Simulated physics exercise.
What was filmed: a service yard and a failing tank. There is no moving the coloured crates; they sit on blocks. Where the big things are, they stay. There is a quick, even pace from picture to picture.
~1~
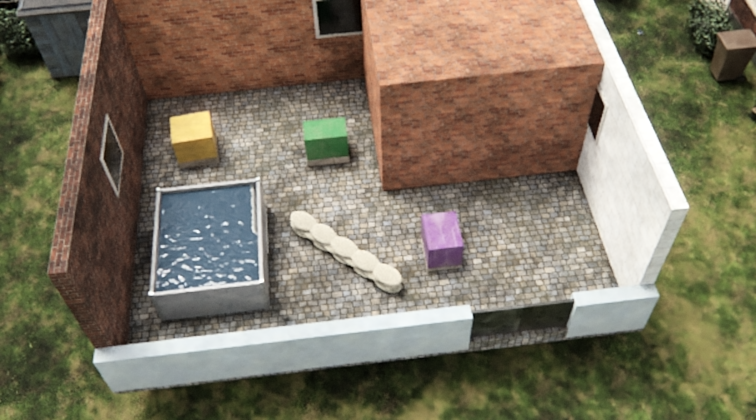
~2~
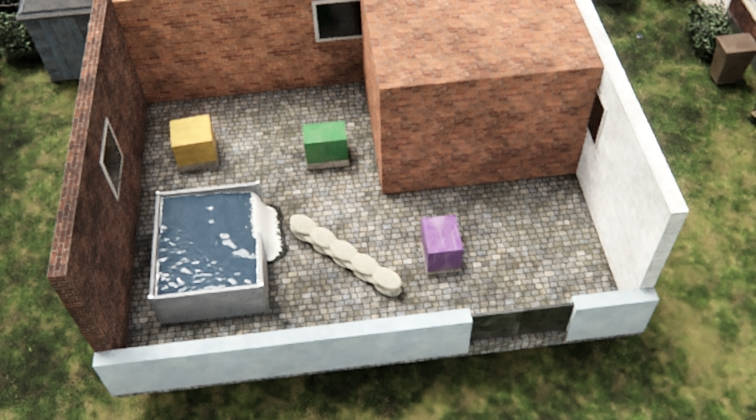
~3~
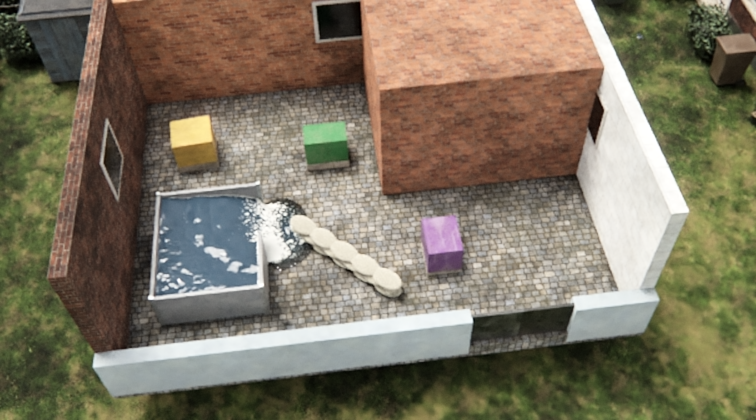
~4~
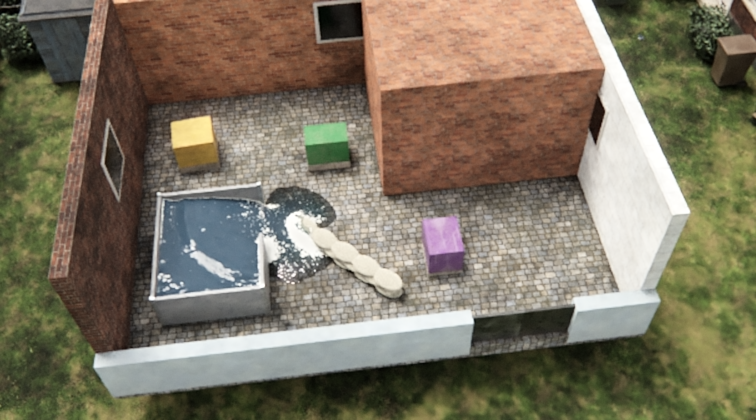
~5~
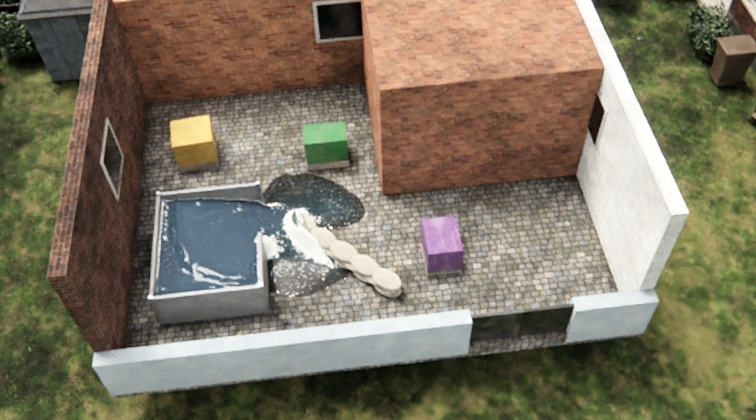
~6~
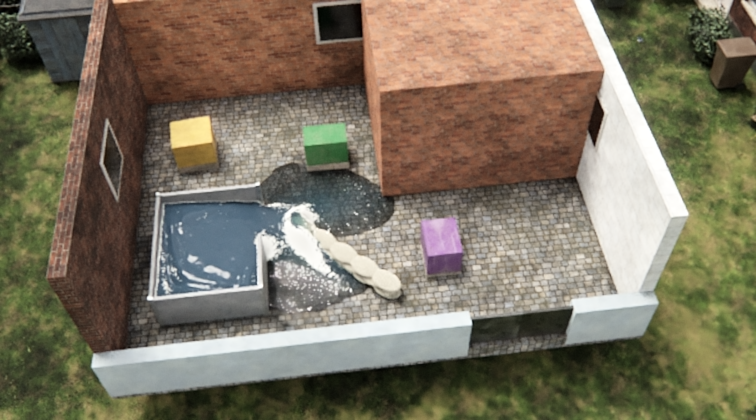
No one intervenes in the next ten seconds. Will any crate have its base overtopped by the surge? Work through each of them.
The purple crate will be caught by the water; the yellow crate will be missed by the water; the green crate will be caught by the water.
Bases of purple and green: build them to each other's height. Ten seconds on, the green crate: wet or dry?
Well, the green crate is inundated then.
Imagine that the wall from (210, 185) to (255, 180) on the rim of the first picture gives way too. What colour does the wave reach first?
It's the crate marked yellow.
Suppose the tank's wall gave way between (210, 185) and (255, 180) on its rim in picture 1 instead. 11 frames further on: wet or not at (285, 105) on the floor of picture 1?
Submerged.
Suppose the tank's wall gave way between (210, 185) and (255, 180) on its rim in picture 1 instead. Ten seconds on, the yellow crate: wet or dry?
The yellow crate is reached.
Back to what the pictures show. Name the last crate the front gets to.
I'd say the yellow-painted one is last.
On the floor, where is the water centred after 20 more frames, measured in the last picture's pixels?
The balance point is around (312, 237).
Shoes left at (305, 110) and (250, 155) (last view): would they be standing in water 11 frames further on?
The first place is inundated and the second is spared.
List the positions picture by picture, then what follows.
Still water in the water tank at (209, 237), in the first frame.
Water pours out at (261, 227) and has run to (266, 207), in the second frame.
Water pours out at (262, 228) and has run to (306, 250), in the third frame.
The front is at (331, 212), out from the gap at (263, 229), in the fourth frame.
The front is at (355, 201), out from the gap at (261, 228), in the fifth frame.
Water pours out at (261, 229) and has run to (388, 199), in the sixth frame.
A moment on, water covers 30 % of the floor; the purple crate not reached, the yellow crate not reached, the green crate water round its plinth.
Next, water covers 50 % of the floor; the purple crate water round its plinth, the yellow crate not reached, the green crate water round its plinth.
Then, water covers 70 % of the floor; the purple crate water round its plinth, the yellow crate not reached, the green crate water round its plinth.
Later, water covers 90 % of the floor; the purple crate water round its plinth, the yellow crate water round its plinth, the green crate water round its plinth.
In the end, water covers 100 % of the floor; the purple crate was topped, the yellow crate stayed above the water, the green crate was topped.
